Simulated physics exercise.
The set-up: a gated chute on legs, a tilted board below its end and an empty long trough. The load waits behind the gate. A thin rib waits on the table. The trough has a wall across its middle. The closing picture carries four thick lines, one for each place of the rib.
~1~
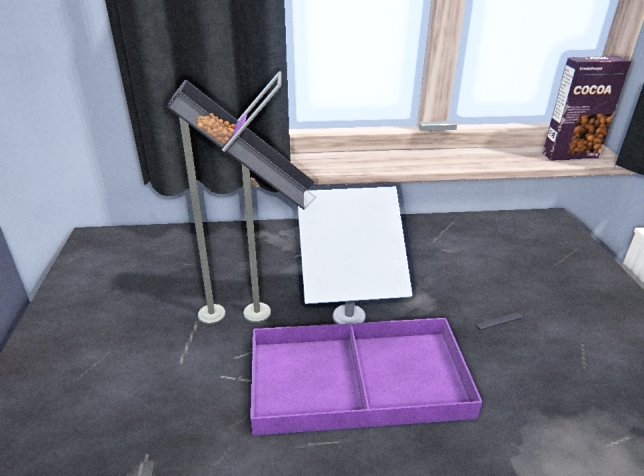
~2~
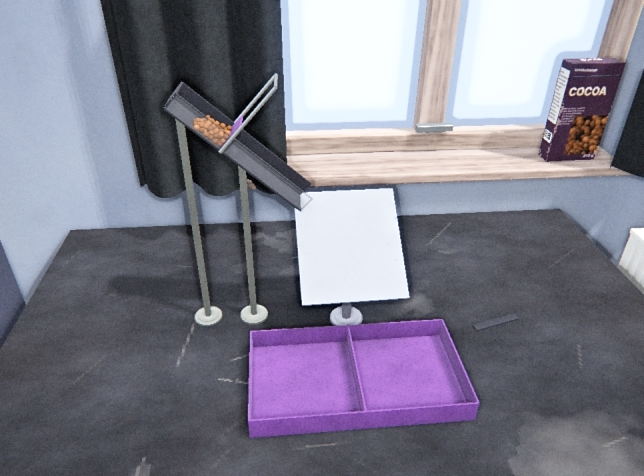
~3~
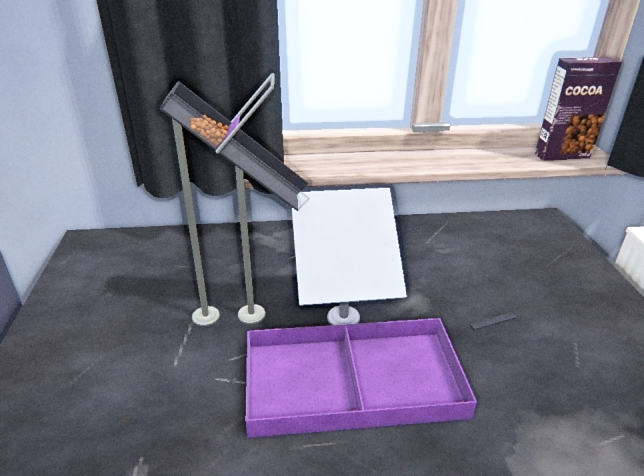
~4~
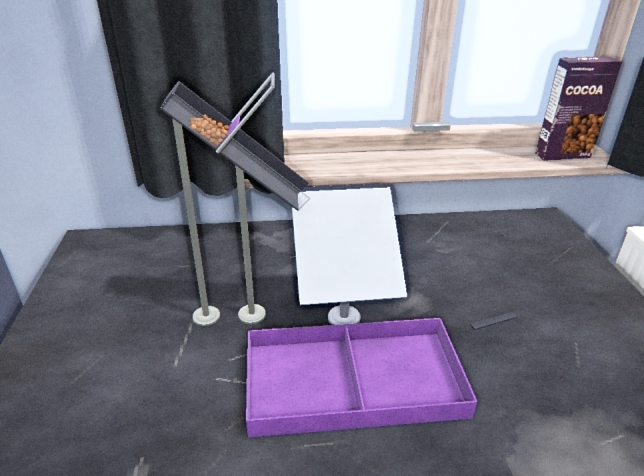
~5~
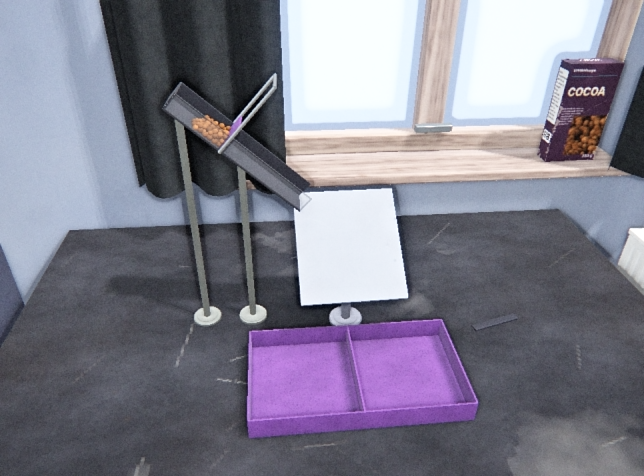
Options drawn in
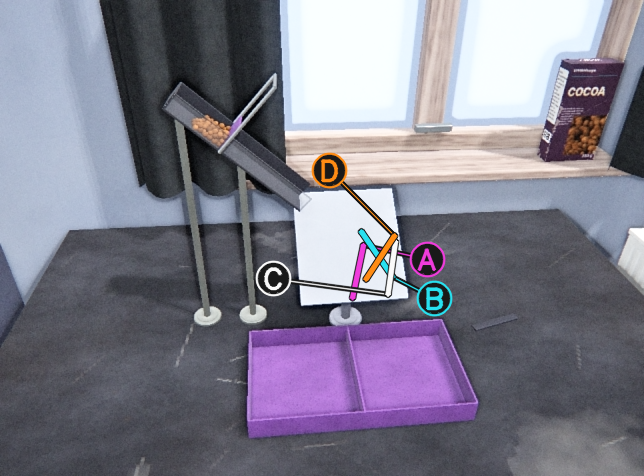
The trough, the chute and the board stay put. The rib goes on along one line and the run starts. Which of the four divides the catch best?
Take D.
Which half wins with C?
The right half.
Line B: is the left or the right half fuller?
More lands on the right.
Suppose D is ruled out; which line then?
Here it is line A.
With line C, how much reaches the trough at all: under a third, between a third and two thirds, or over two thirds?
Line C gives over two thirds.
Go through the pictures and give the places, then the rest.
The first frame shows load behind the gate near (220, 129), cereal balls; lip of the chute near (304, 201), sloping fairly steeply.
The second frame shows middle of the board near (350, 244), tilted fairly steeply; middle of its low edge near (356, 301); of its high edge near (344, 191).
The third frame shows front corners of the trough near (246, 420) and (476, 402); front end of its middle wall near (364, 411); gate still shut near (235, 125).
The fourth frame shows middle of the load near (213, 131); lip near (298, 203).
The fifth frame shows middle of the load near (215, 131); lip near (299, 203).
On the marked copy, line A from (363, 245) to (352, 297); line B from (361, 231) to (392, 276); line C from (395, 241) to (388, 294); line D from (394, 235) to (366, 279).
With A, of what is caught, the bulk in the left half, close to a quarter in the right.
With B, of what is caught, only a few in the left half, all but a few in the right.
With C, of what is caught, only a few in the left half, all but a few in the right.
With D, of what is caught, close to two thirds in the left half, close to a third in the right.
